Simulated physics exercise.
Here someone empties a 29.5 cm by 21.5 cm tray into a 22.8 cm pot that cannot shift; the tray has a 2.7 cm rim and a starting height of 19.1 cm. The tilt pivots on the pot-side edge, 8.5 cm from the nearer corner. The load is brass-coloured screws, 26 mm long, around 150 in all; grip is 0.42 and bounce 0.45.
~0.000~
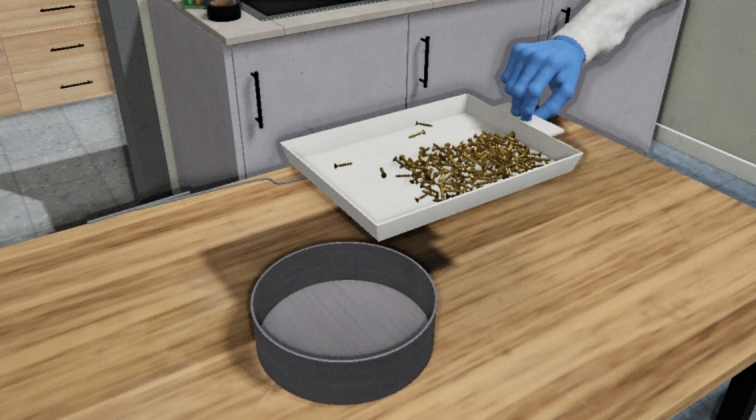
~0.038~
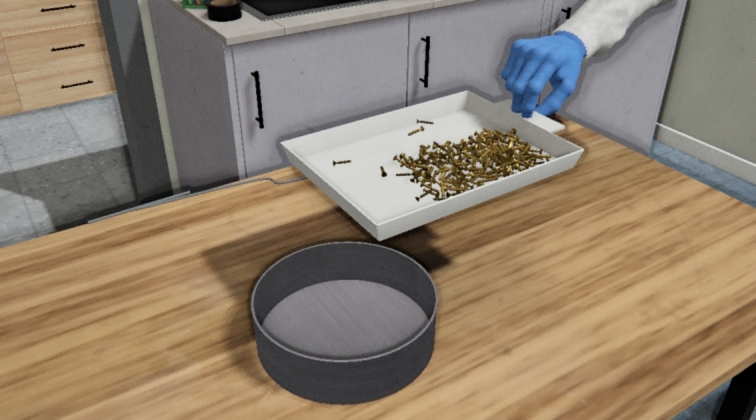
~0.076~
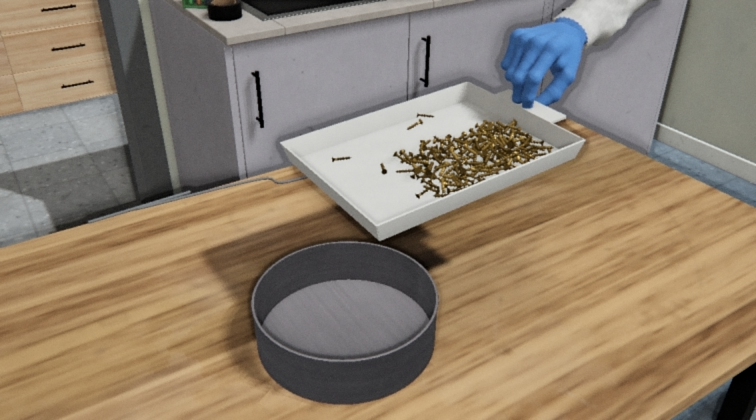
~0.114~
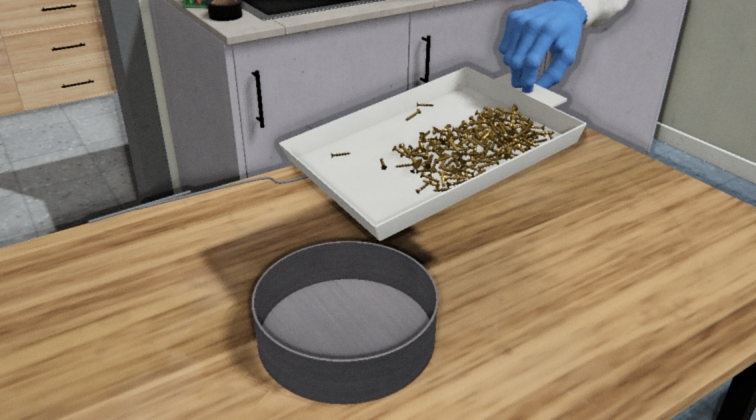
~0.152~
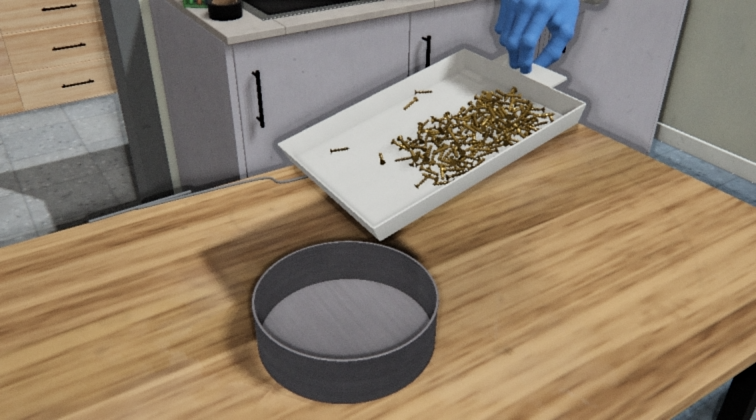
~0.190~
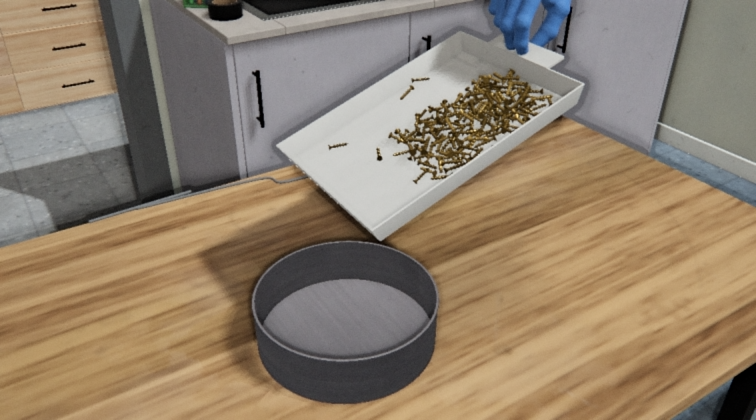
The video shows a blue-gloved hand behind a white tray of brass-coloured screws above a wooden table, near a round grey pot. The hand rises as the tray's far side lifts, tilting toward the pot while the screws stay clustered.
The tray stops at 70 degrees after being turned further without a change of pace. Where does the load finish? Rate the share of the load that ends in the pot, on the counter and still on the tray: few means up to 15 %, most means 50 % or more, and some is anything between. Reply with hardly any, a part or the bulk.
Pot: A part; counter: A part; tray: A part.
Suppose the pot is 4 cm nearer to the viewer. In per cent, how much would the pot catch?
30 per cent.
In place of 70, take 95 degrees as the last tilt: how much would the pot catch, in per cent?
55 per cent.
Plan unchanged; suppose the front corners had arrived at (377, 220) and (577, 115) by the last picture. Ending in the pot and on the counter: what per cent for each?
Per cent by place - pot 40, counter 10.
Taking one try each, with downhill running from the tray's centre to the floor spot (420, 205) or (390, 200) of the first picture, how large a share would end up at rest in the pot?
Estimate: Some 65 % and some 50 % respectively.
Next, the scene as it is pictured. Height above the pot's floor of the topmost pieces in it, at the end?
Measured height: Approx. 1.5 cm.
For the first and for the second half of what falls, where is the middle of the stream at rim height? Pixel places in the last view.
Around (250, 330), then around (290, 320).
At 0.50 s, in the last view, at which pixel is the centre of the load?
Load centre est.: (373, 132) px.
Then, at 0.37 s, tilt 45 degrees; the tray holds 100 %, the pot 0 %.
Then, at 0.50 s, tilt 64 degrees; the tray holds 100 %, the pot 0 %.
Then, at 0.75 s, tilt 70 degrees; the tray holds 35 %, the pot 15 %.
By 2.4 s all is still; pot 40 %, counter 35 %, tray 30 %.
